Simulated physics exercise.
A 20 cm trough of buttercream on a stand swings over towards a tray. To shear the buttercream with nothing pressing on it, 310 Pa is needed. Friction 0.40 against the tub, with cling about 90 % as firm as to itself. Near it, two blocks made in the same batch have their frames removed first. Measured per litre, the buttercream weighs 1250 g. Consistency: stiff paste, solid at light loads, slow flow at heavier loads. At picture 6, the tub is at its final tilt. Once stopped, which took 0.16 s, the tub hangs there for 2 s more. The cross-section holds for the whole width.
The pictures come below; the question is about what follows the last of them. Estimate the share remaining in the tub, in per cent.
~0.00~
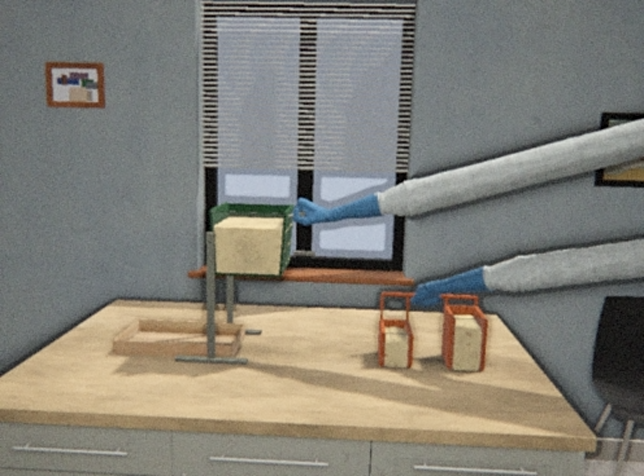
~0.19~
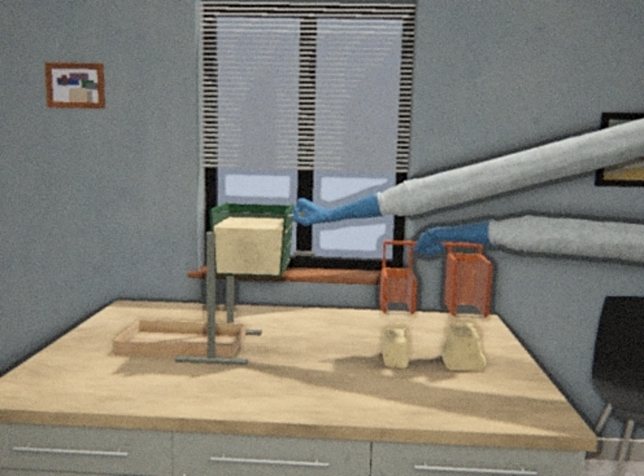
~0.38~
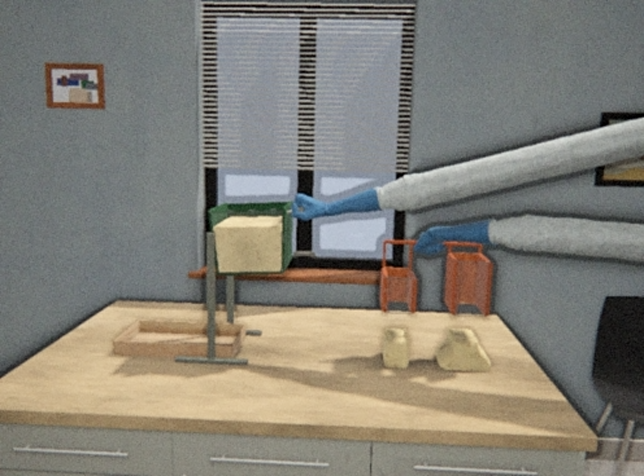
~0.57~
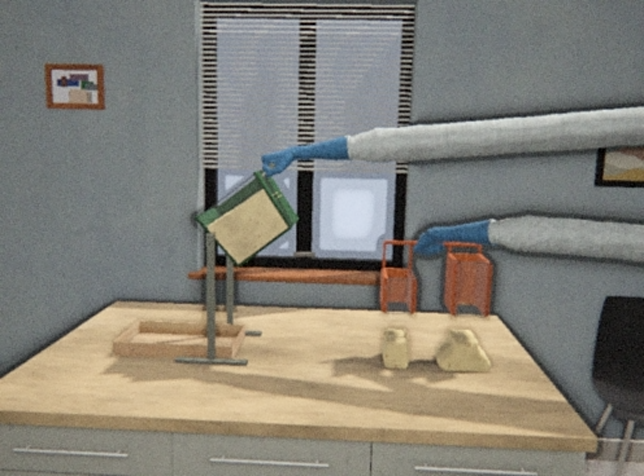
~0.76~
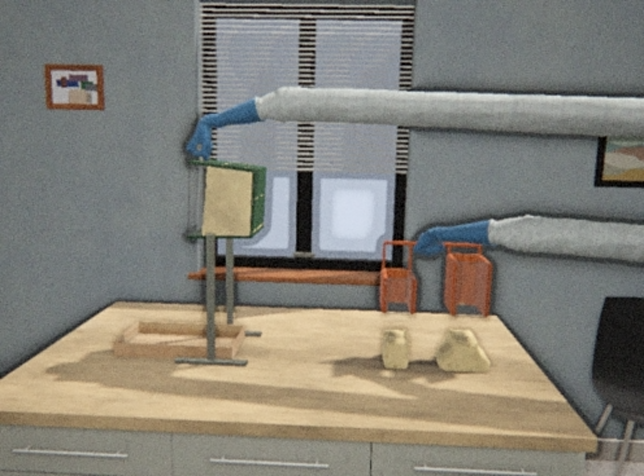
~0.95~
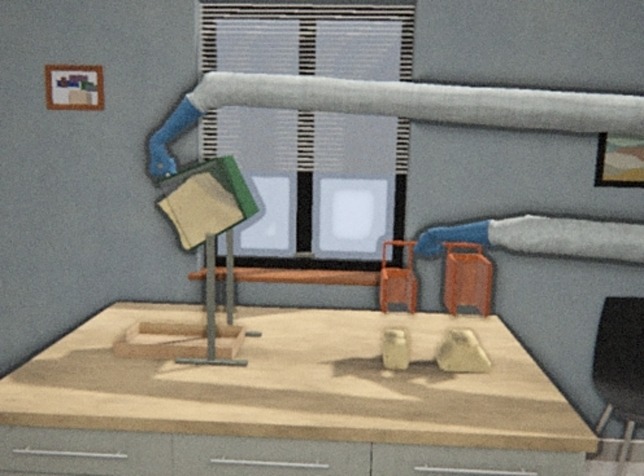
I would say roughly 0 per cent remains in the tub.
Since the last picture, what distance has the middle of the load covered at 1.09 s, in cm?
Some 17 cm.
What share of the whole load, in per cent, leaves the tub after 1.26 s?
That comes to some 0 per cent of the load.
After 1.09 s, the tub is at 117 degrees and holds 25 %.
After 1.26 s, the tub is at 117 degrees and holds 0 %.
After 1.43 s, the tub is at 117 degrees and holds 0 %.
After 1.60 s, the tub is at 117 degrees and holds 0 %.
After 2.95 s, the tub is at 117 degrees and holds 0 %.
